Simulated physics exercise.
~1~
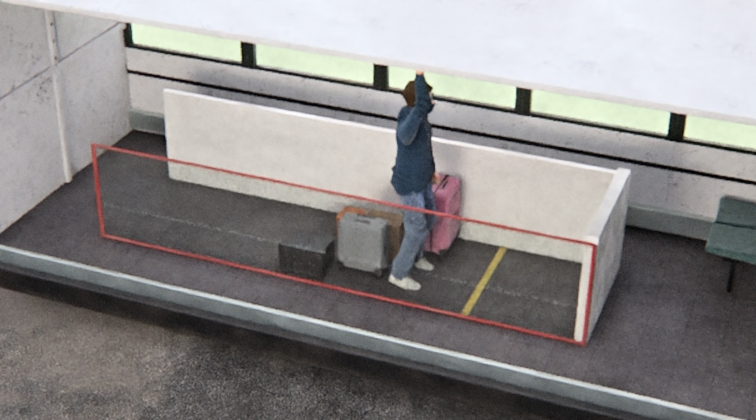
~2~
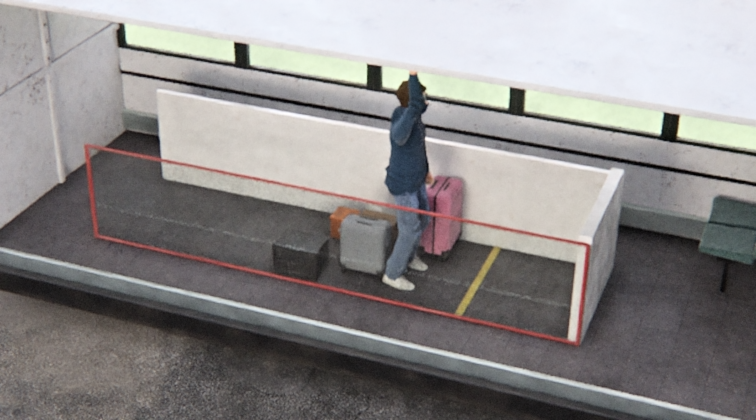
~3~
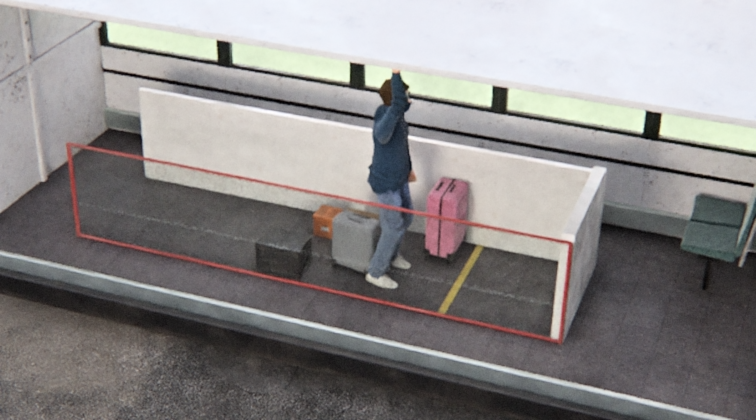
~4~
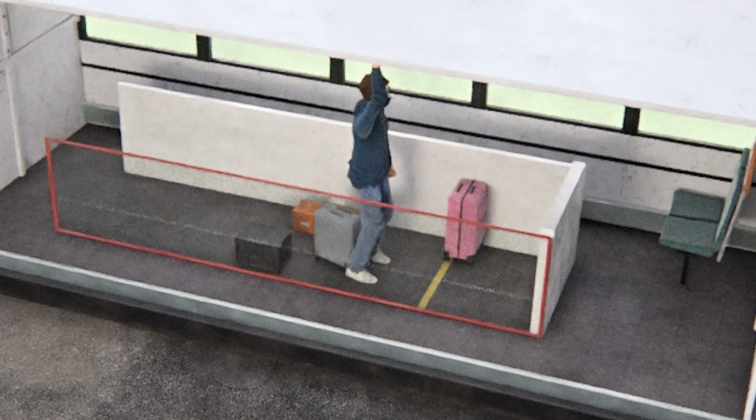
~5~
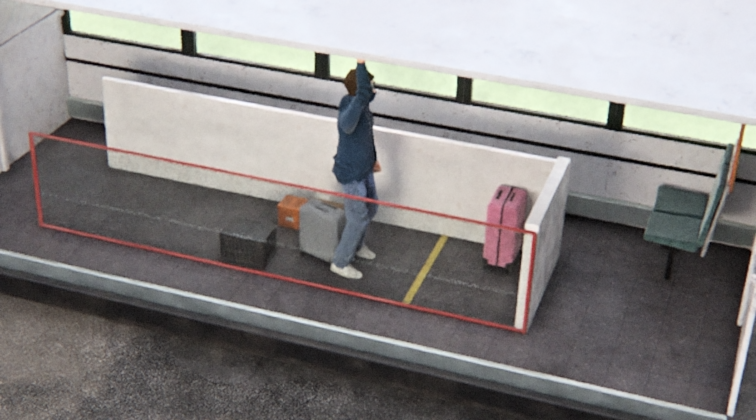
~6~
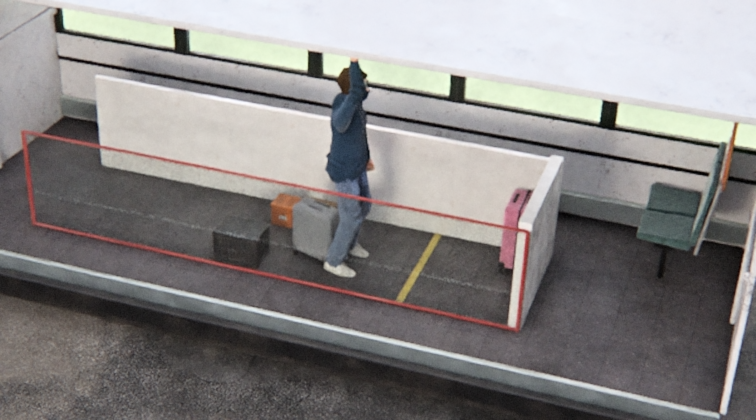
A person in a dark jacket stood with one arm raised while the pink suitcase beside them rolled right, crossed the yellow line and ended by the end wall, partly hidden, as the grey case, orange tub and black crate stayed short of it.
